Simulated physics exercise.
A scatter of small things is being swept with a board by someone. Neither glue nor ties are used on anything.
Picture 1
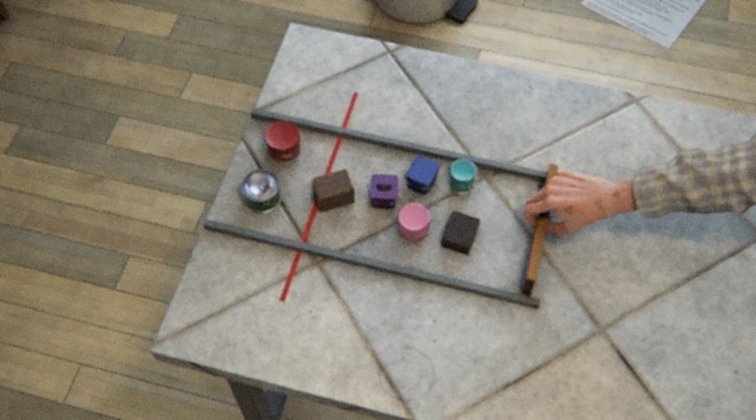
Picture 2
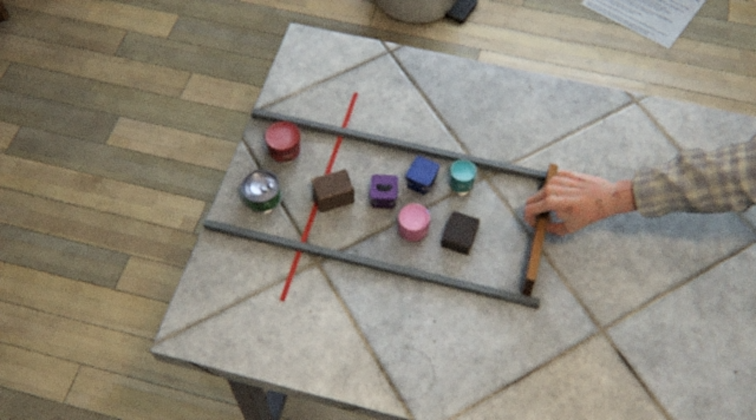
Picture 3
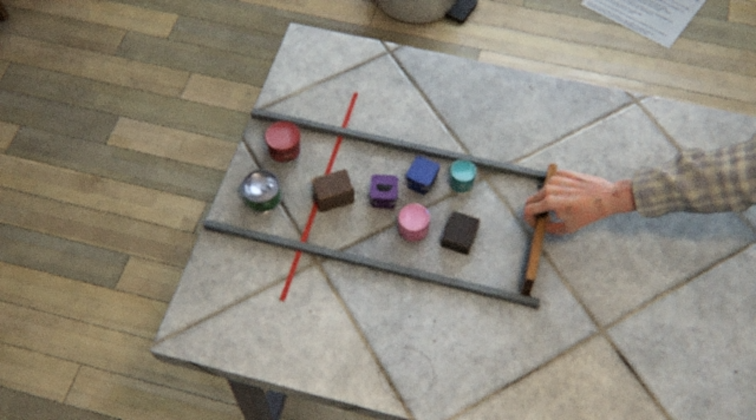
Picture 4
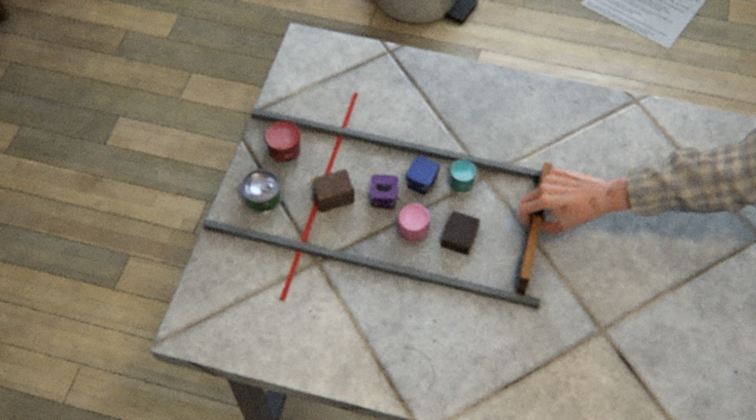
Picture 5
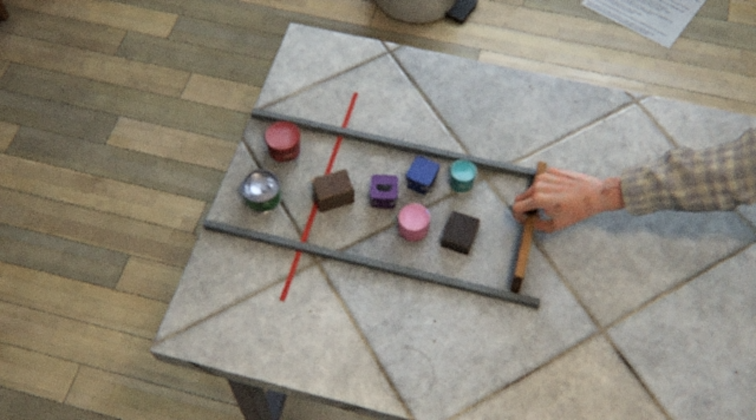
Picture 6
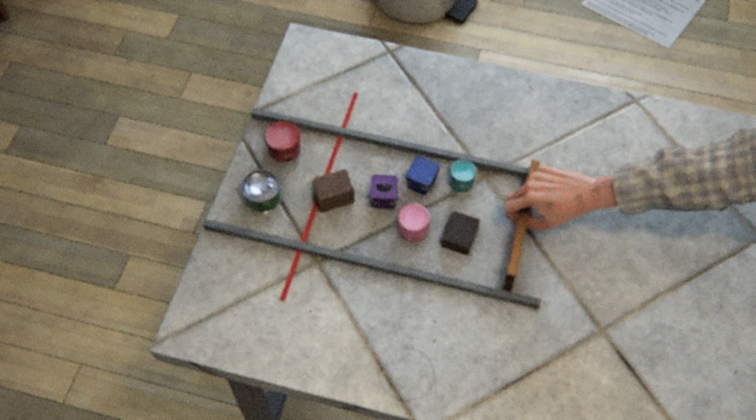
On a grey tiled tabletop above a wood-plank floor, seen from above at an angle by a still camera, two dark rails run across the surface with a red line crossing them. Between them sit a red tin and a shiny green pot at left, then a brown block, purple case, blue block, turquoise pot, pink-lidded pot and black block. At right, a hand in a checked sleeve slides an upright wooden board slightly leftward, while the objects stay still.
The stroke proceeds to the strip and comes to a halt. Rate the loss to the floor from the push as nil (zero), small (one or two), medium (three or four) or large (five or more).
The loss is nil.
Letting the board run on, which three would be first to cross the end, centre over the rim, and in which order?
It's the green pot, followed by the red tin, with the brown block after.
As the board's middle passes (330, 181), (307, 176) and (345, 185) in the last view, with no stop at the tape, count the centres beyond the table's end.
Counts: 0, 0, 0.
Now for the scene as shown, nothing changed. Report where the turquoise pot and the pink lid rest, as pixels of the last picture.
Around (325, 137) and around (271, 198).
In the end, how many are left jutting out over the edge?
1.
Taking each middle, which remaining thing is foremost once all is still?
Foremost is the green pot.
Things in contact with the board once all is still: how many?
It is in contact with 2.
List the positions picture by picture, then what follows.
The first picture shows green pot (262, 191); red tin (284, 143); brown block (333, 190); board (540, 229); tape (322, 189).
The second picture shows red tin (284, 143); board (540, 229).
The third picture shows brown block (333, 191); pink lid (414, 223).
The fourth picture shows green pot (262, 191); turquoise pot (463, 177).
The fifth picture shows red tin (284, 143); purple case (384, 192).
The sixth picture shows green pot (262, 191); red tin (284, 143); brown block (333, 191); board (521, 224); tape (322, 189).
A little later, none off yet; green pot at rest near (262, 191); red tin at rest near (284, 143); brown block at rest near (333, 191).
When it is over, the number that fall off is zero.
